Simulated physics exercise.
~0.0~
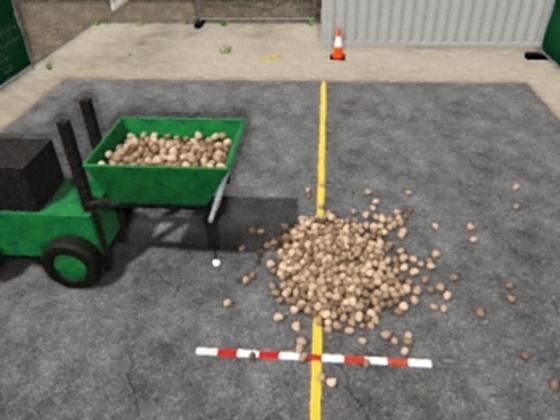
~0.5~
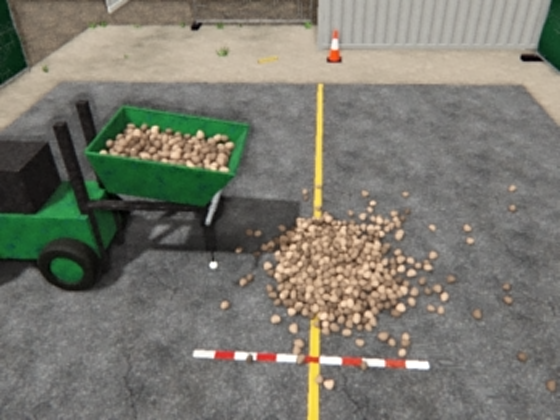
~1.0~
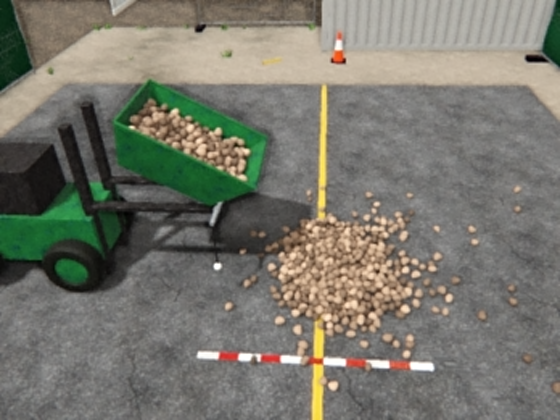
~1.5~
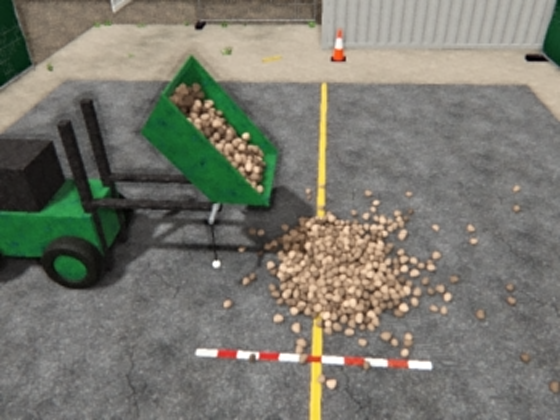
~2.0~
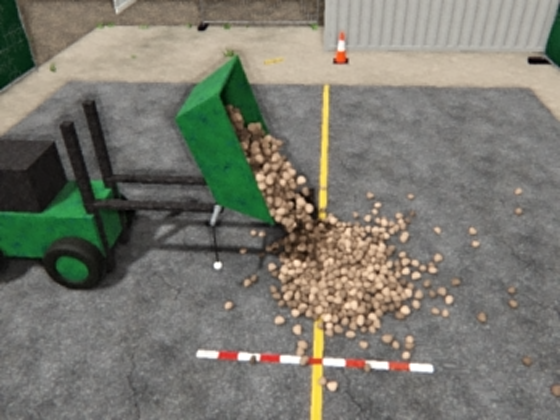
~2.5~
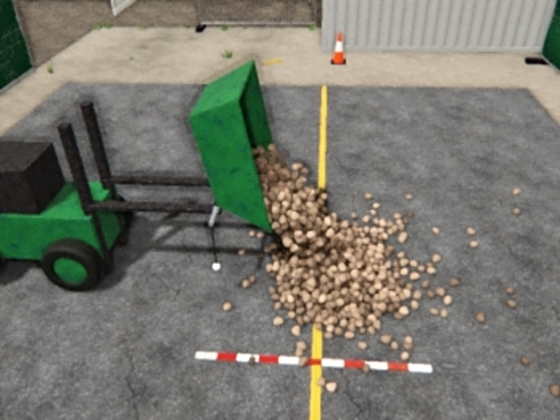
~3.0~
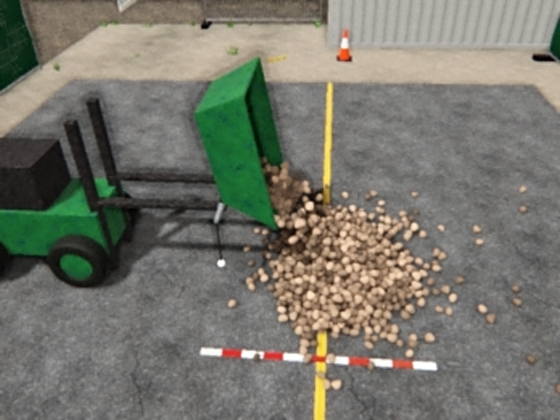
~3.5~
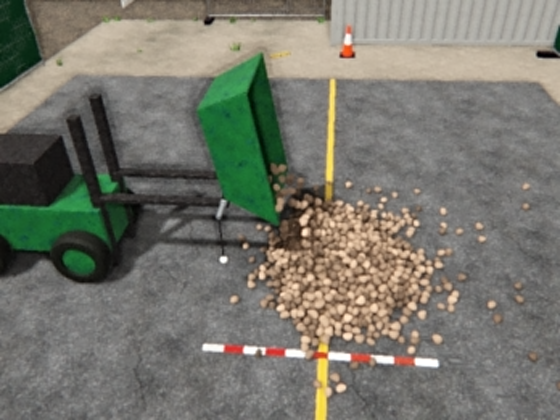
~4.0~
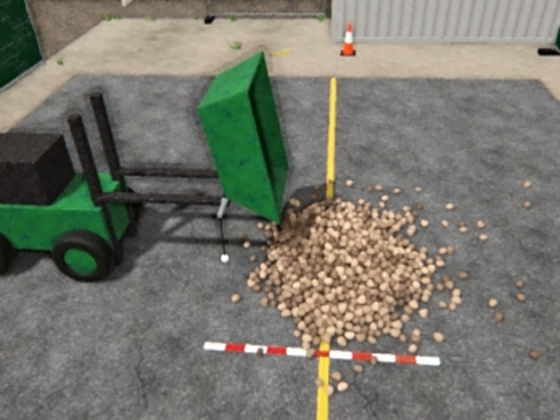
A green skip tips steeply and empties its brown stones onto the pile across the yellow line.
